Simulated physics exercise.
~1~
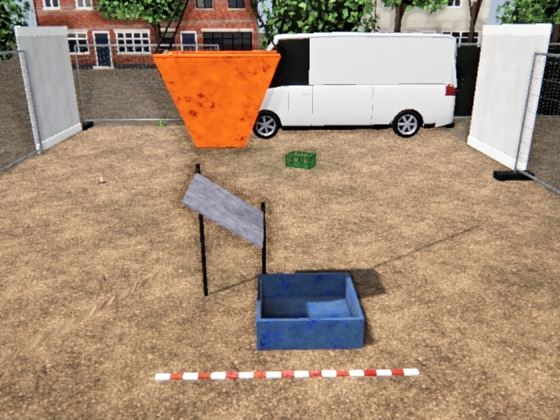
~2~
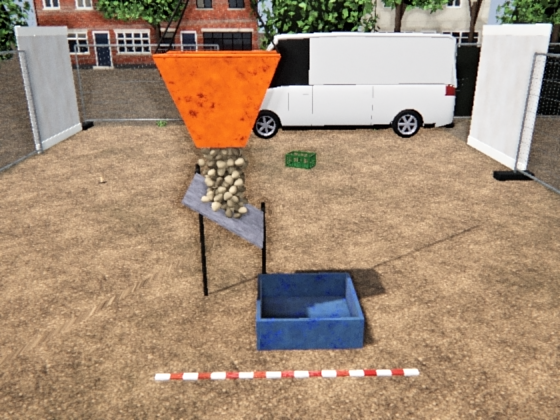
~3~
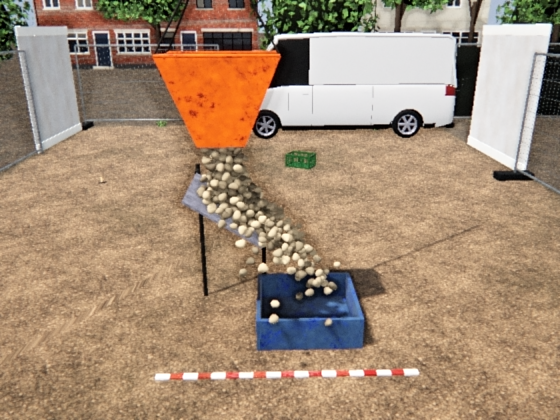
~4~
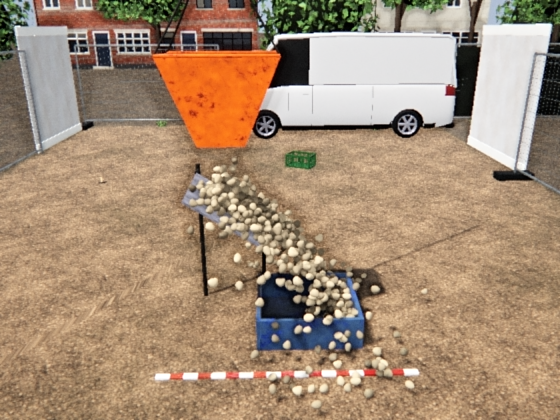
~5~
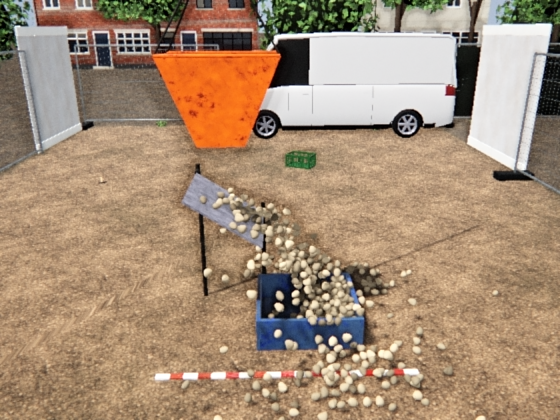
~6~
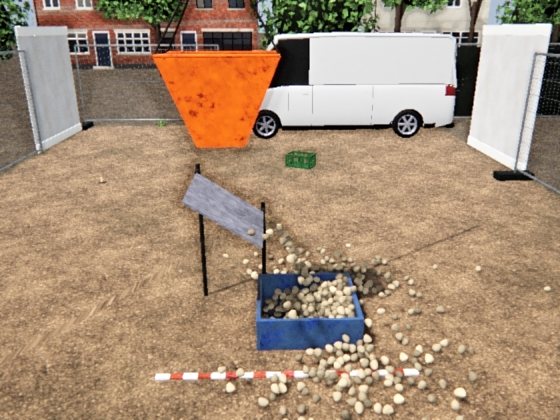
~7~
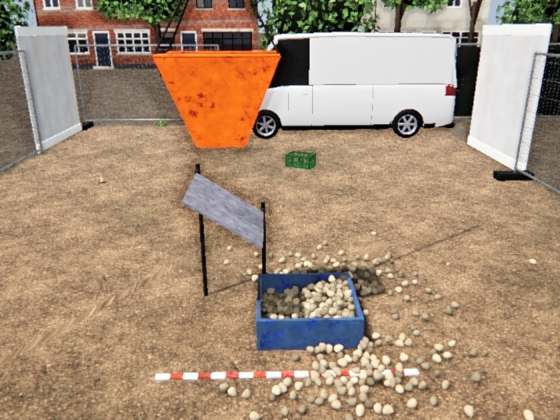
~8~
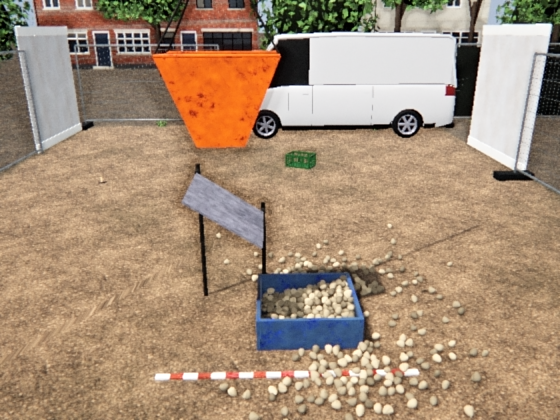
An orange skip drops round stones down a slide, filling a blue bin and spilling right.
